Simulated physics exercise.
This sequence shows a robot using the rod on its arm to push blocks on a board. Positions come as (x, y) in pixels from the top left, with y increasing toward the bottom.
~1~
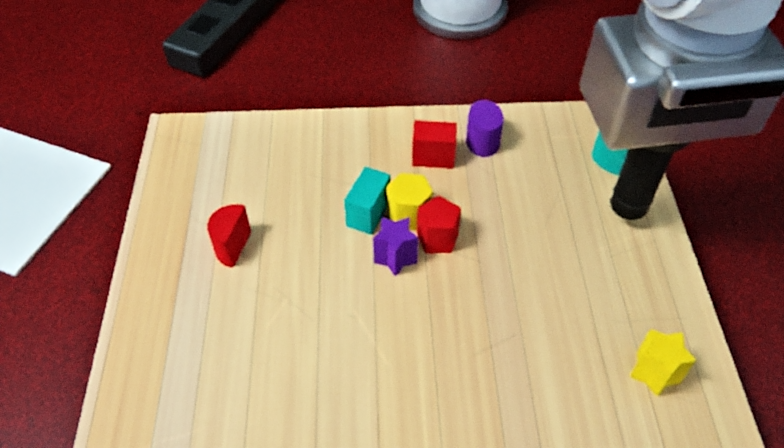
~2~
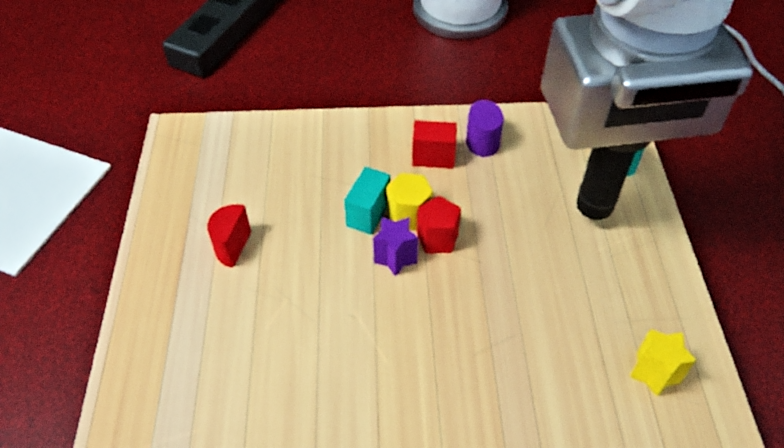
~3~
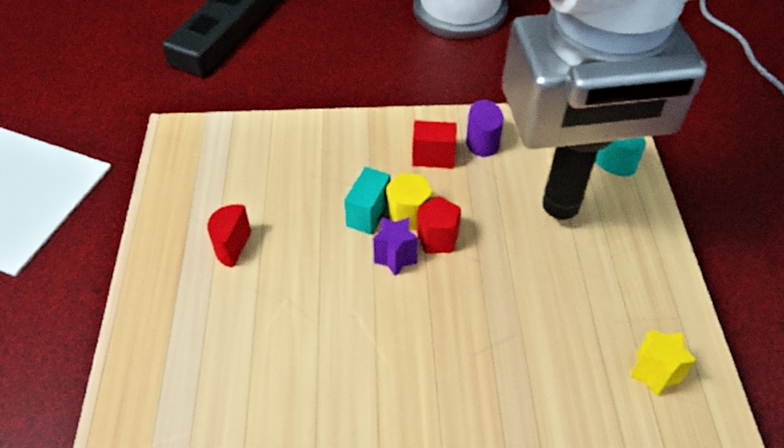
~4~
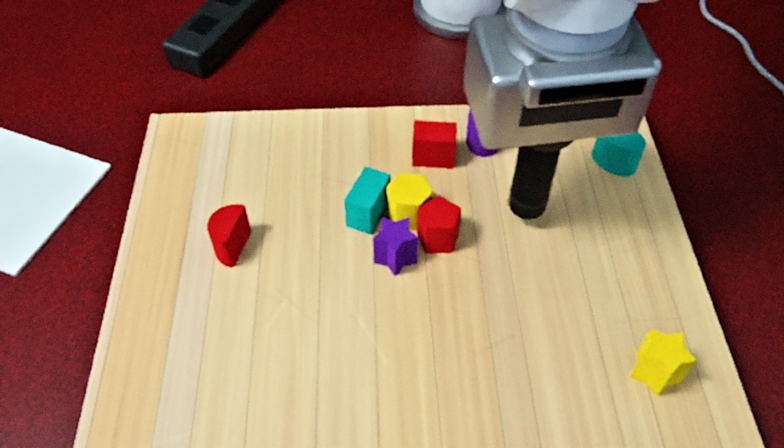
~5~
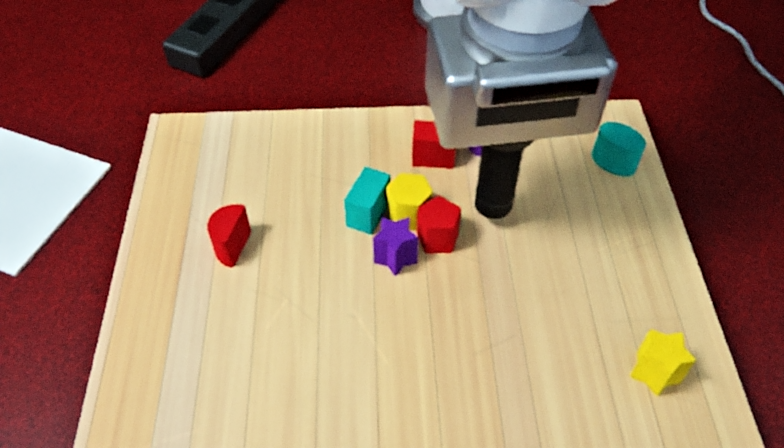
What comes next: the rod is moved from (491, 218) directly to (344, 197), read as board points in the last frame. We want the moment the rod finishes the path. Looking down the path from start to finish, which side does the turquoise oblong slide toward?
It slides leftward.
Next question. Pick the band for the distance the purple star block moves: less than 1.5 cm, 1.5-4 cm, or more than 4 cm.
My prediction: Under 1.5 cm.
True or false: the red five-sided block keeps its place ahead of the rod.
The statement is incorrect.
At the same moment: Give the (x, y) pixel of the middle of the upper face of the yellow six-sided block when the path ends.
Its top middle: (302, 179).
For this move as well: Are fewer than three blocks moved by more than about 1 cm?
Yes, that is how it ends up.
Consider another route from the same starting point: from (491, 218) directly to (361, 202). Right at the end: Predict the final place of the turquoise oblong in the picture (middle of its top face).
Just about (283, 182).
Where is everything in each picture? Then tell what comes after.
Rod tip at (629, 207); block tops, turquoise oblong at (368, 187); purple star block at (396, 232); yellow six-sided block at (410, 188); red five-sided block at (440, 212), in the first frame.
Rod at (595, 206); blocks unchanged, in the second frame.
Rod at (561, 206); blocks unchanged, in the third frame.
Rod at (527, 206); blocks unchanged, in the fourth frame.
Rod at (493, 206); turquoise oblong at (368, 187); purple star block at (396, 232); yellow six-sided block at (410, 188); red five-sided block at (440, 212), in the fifth frame.
The first path, step by step. One third of the way, rod at (441, 198); turquoise oblong at (363, 186); yellow six-sided block at (402, 188); red five-sided block at (436, 213), turned 15° anticlockwise.
Two thirds of the way, rod at (391, 191); turquoise oblong at (315, 183), turned 40° anticlockwise; yellow six-sided block at (351, 181); red five-sided block at (435, 214), turned 20° anticlockwise.
At the end, rod at (343, 185); turquoise oblong at (267, 186), turned 50° anticlockwise; purple star block in place; yellow six-sided block at (302, 179); red five-sided block at (435, 214), turned 20° anticlockwise.
